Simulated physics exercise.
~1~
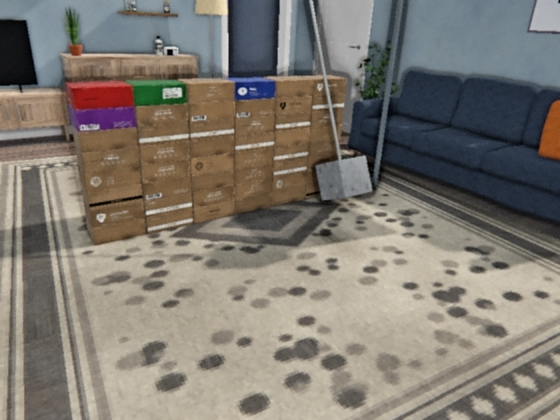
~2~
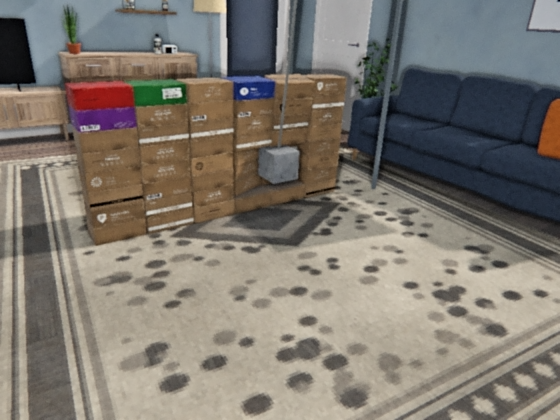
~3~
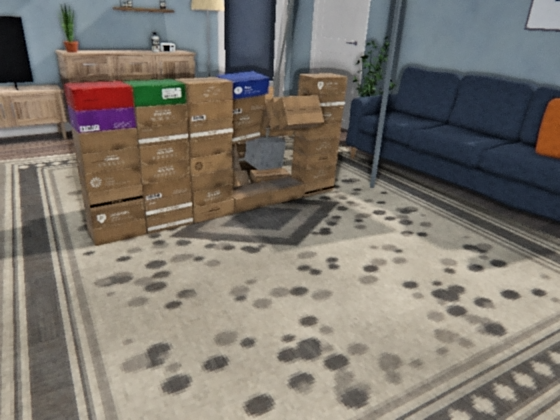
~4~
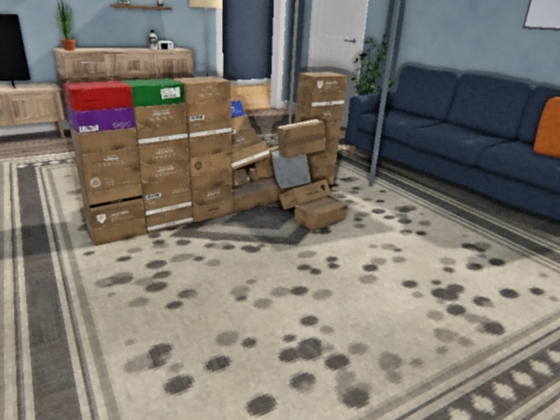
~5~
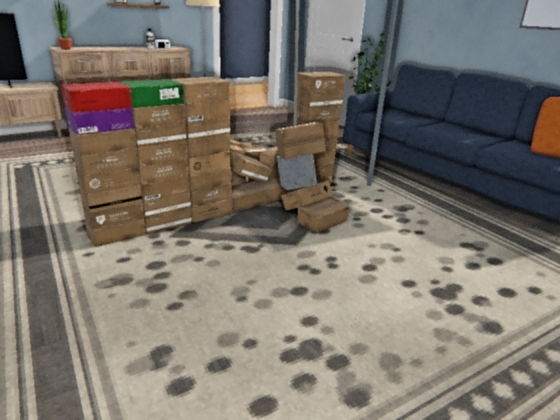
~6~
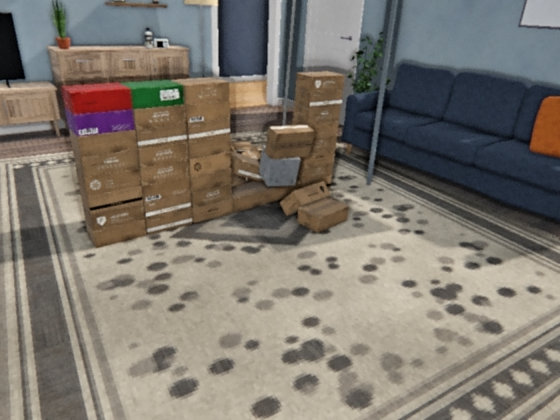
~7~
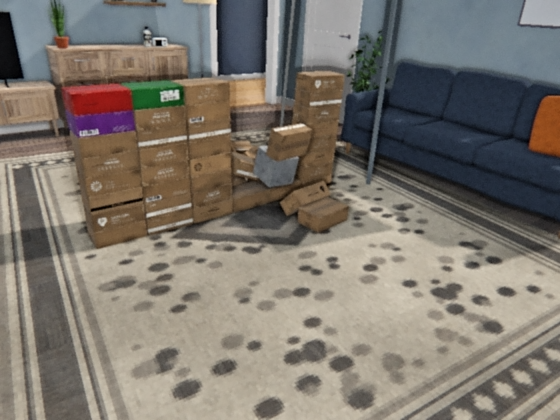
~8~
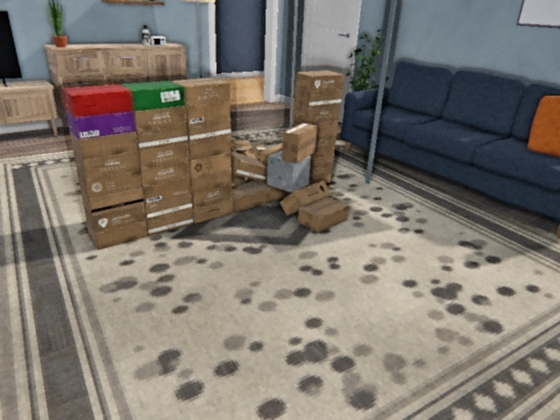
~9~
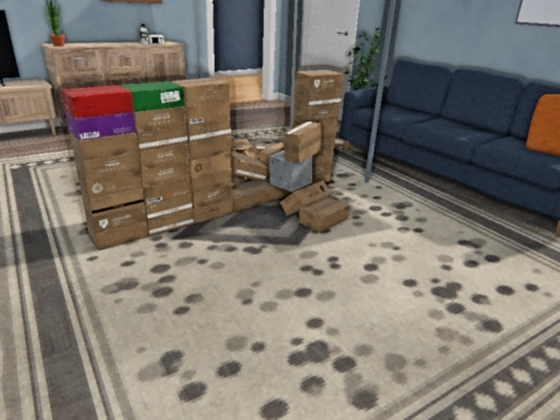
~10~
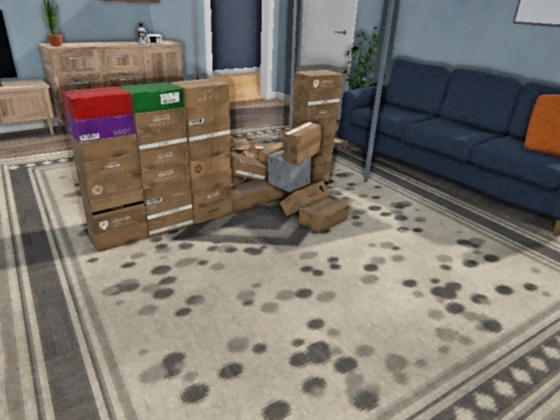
Living room with a patterned rug, a swinging grey block smashing through a stacked box wall, leaving a gap and tumbled boxes.
